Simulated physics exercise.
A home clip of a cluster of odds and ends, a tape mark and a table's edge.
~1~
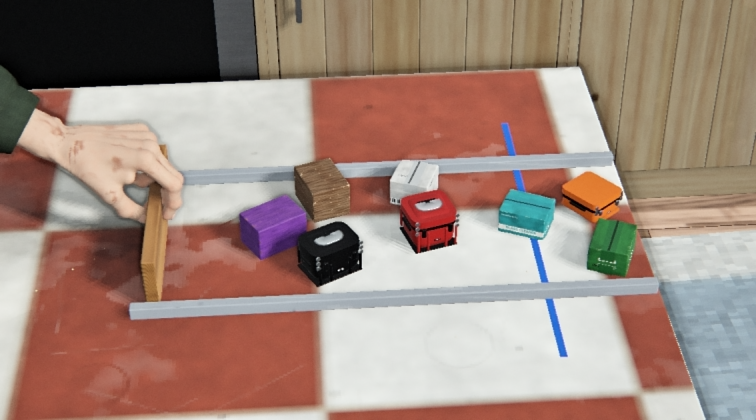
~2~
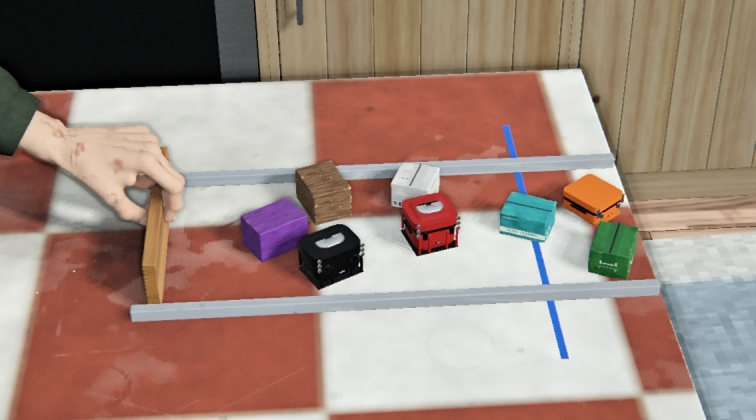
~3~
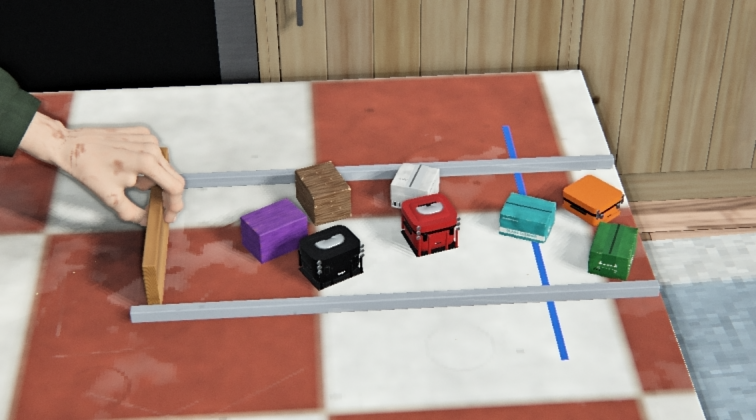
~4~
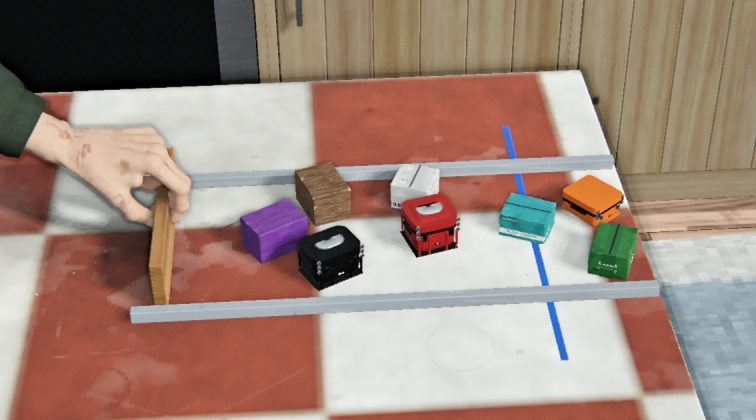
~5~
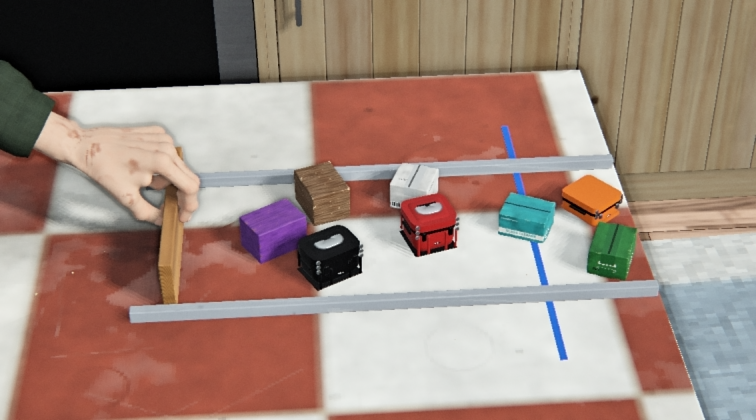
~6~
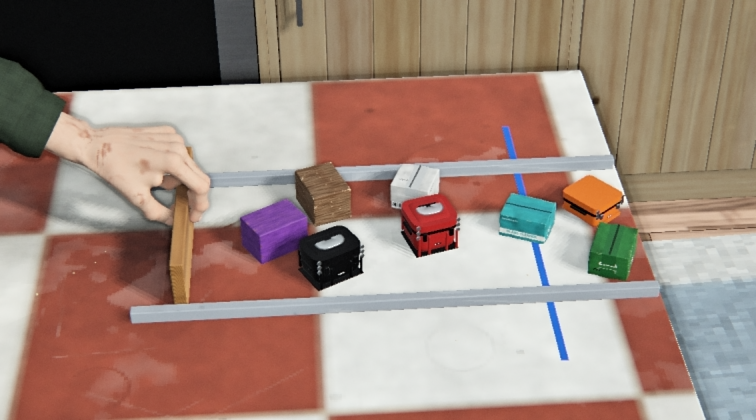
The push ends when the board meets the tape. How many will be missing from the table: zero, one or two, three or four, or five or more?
Outcome: The number that fall off is one or two.
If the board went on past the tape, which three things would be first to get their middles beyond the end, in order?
In order: The turquoise box, the orange case, the green box.
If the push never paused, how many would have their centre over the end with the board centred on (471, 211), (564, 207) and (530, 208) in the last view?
In that order 0, 4 and 1.
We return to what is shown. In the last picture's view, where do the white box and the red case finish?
Near (579, 176) and (612, 218).
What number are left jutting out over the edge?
2 of them.
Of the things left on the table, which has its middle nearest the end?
Foremost is the orange case.
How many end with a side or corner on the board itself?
3 of them.
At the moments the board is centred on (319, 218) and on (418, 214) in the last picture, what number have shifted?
At the one place 3, at the other 6.
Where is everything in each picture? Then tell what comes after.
In the first frame, green box (612, 247); orange case (591, 199); turquoise box (527, 215); board (157, 222); tape (531, 227).
In the second frame, orange case (592, 201); board (158, 224).
In the third frame, turquoise box (528, 218); black case (330, 256).
In the fourth frame, green box (613, 251); purple block (274, 231).
In the fifth frame, orange case (591, 202); brown block (322, 194).
In the sixth frame, green box (613, 251); orange case (592, 203); turquoise box (528, 219); board (184, 225); tape (532, 231).
Soon after, none off yet; green box at rest near (613, 251); orange case at rest near (592, 203); turquoise box at rest near (528, 219).
Then, none off yet; green box moved a little near (636, 259); orange case at rest near (601, 200); turquoise box moved well along near (610, 229).
At rest, the number that fall off is one or two; fallen, turquoise box.
